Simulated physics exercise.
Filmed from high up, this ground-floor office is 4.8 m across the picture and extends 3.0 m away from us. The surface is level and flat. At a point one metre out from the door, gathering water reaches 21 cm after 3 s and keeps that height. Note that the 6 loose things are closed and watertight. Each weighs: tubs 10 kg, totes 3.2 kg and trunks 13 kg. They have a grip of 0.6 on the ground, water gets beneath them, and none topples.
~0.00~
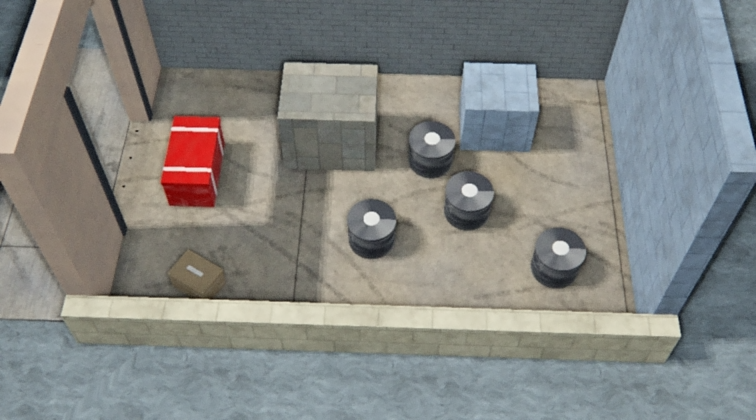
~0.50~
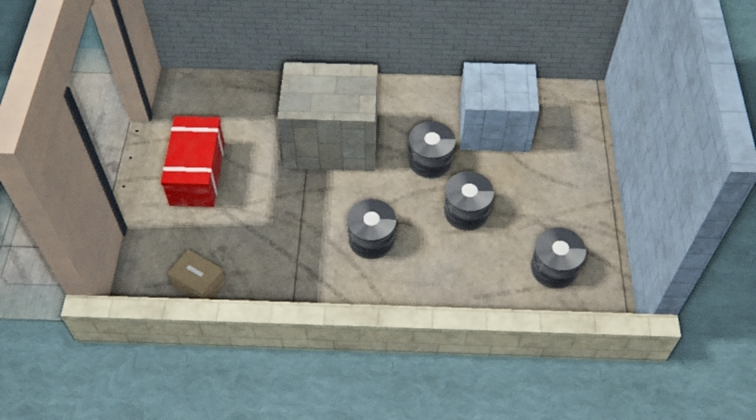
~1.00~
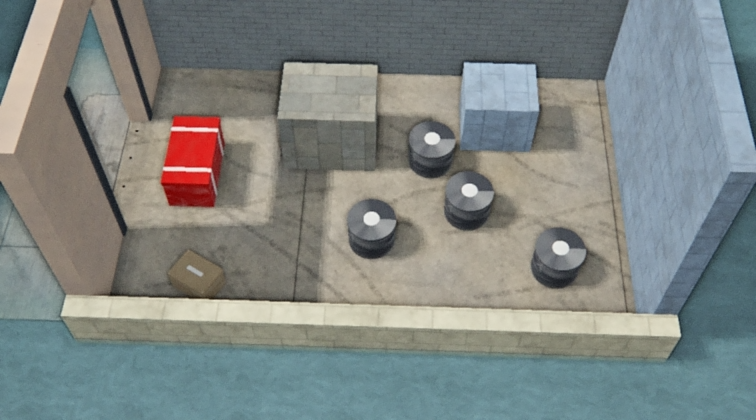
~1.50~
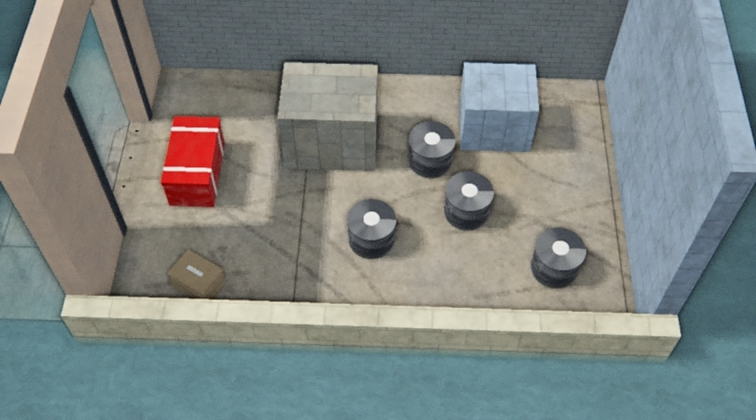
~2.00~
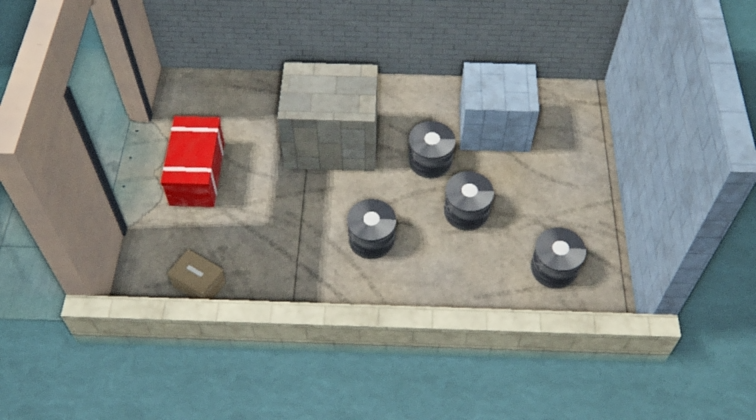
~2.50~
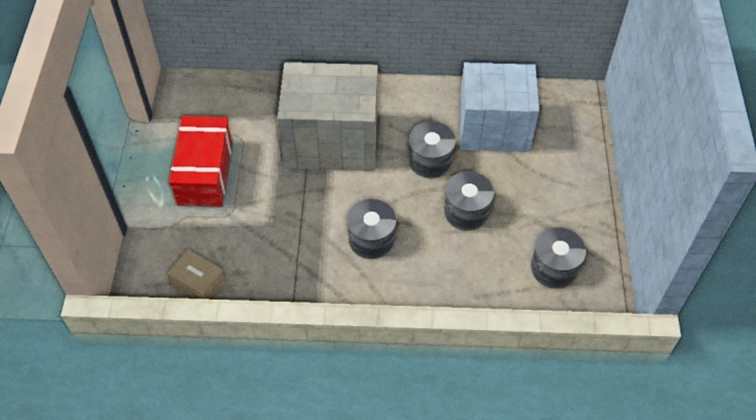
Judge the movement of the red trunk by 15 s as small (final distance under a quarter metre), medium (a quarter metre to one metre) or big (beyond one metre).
It is big.
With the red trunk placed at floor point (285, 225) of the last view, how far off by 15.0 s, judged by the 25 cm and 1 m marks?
What happens is it gets pushed a long way.
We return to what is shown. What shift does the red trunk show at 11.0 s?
I'd put it at around 300 cm.
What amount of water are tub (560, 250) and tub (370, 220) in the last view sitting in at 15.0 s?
I'd estimate 16 cm for the first and 17 cm for the second.
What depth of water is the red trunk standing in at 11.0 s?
Around 13 cm.
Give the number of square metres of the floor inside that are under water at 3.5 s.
Roughly 4.0 m2 of it is wet.
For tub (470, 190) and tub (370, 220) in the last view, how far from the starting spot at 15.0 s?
Shifts: 100 cm / 150 cm.
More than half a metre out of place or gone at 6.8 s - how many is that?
I count 2.
After 3.5 s the red trunk is near (257, 151), 0.6 m from its start, aground; 0 afloat.
After 6.8 s the red trunk is near (417, 208), 2.2 m from its start, afloat; 2 afloat.
After 11.0 s the red trunk is near (500, 200), 3.0 m from its start, afloat; 6 afloat.
After 15.0 s the red trunk is near (448, 261), 2.7 m from its start, afloat; 6 afloat.
